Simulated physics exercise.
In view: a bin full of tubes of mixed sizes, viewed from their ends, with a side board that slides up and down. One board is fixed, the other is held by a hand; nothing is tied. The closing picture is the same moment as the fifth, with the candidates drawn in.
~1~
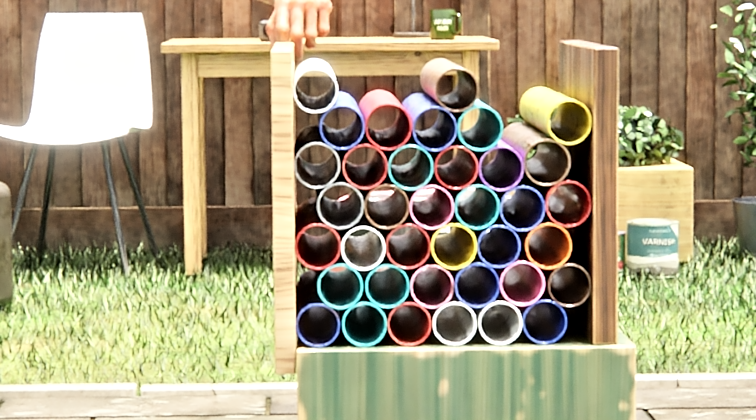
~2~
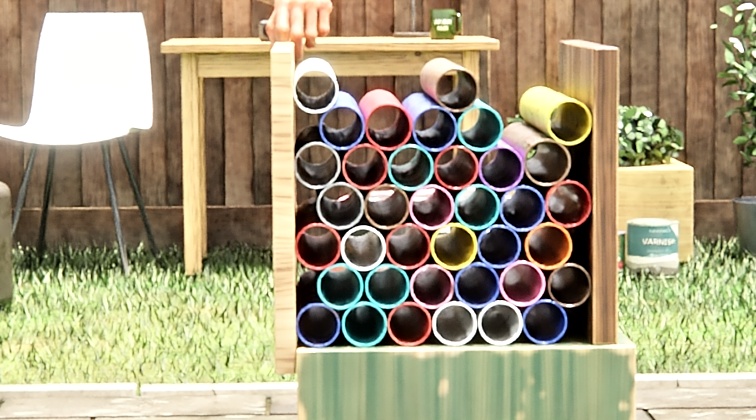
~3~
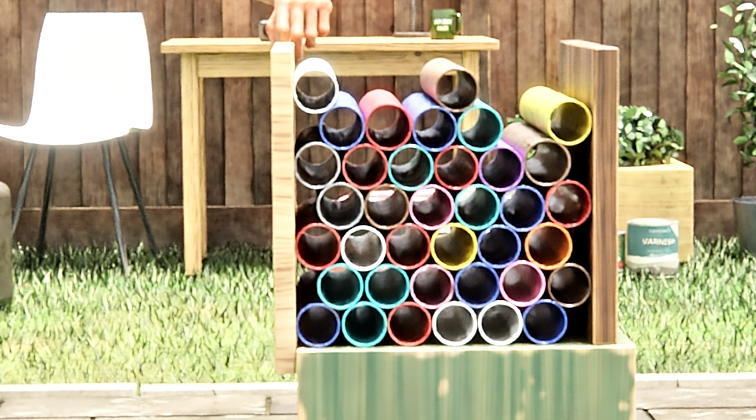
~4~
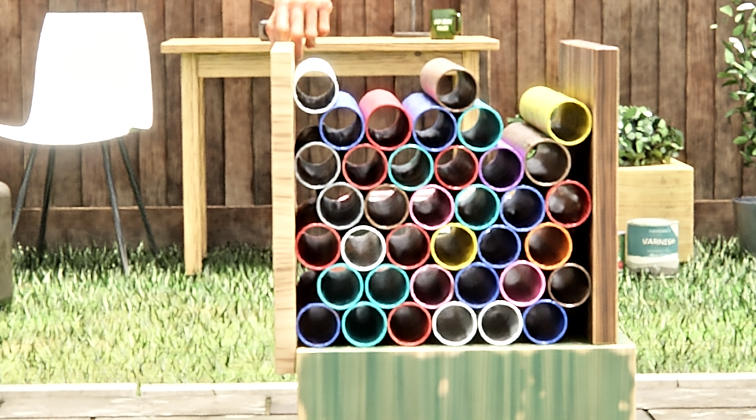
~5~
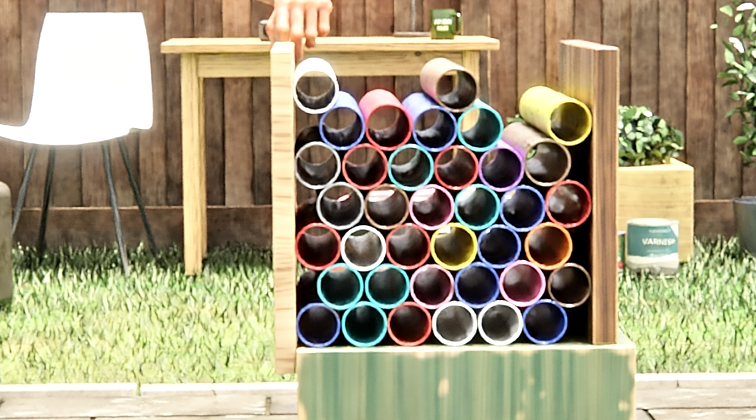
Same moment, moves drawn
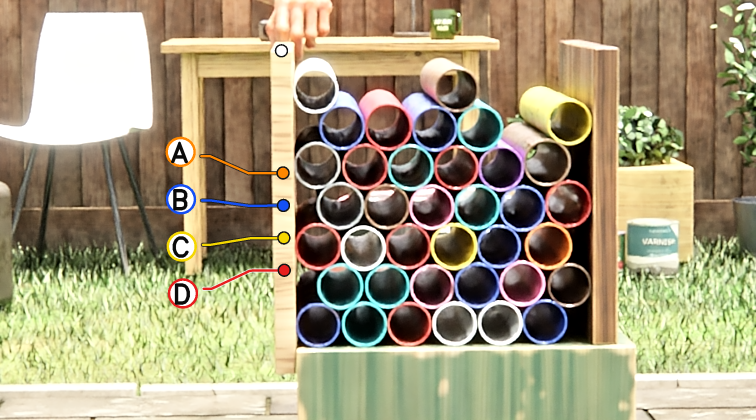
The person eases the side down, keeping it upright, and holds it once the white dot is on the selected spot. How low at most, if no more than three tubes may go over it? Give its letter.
At most to D.
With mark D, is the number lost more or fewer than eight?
It loses fewer than eight.
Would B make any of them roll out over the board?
At B: Yes.
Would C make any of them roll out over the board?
Yes.
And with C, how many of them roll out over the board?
With C, three.
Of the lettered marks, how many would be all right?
Four of the four.
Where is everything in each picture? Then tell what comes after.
A brown tube (457, 90); side board (285, 195); a blue tube (318, 325), in the first picture.
A blue tube (318, 325); a blue tube (545, 322), in the second picture.
A brown tube (570, 285); a blue tube (498, 246), in the third picture.
A grey tube (341, 206); a red tube (568, 204), in the fourth picture.
A blue tube (434, 129); a brown tube (457, 90); side board (285, 195), in the fifth picture.
On the copy, A at (283, 173); B at (284, 205); C at (284, 238); D at (284, 271); the white dot at (282, 51).
On D. First, top of the board (293, 145).
Then, top of the board (294, 250).
Finally, top of the board (295, 269), three out over the board.
By contrast, A one out over the board; B one out over the board; C three out over the board.
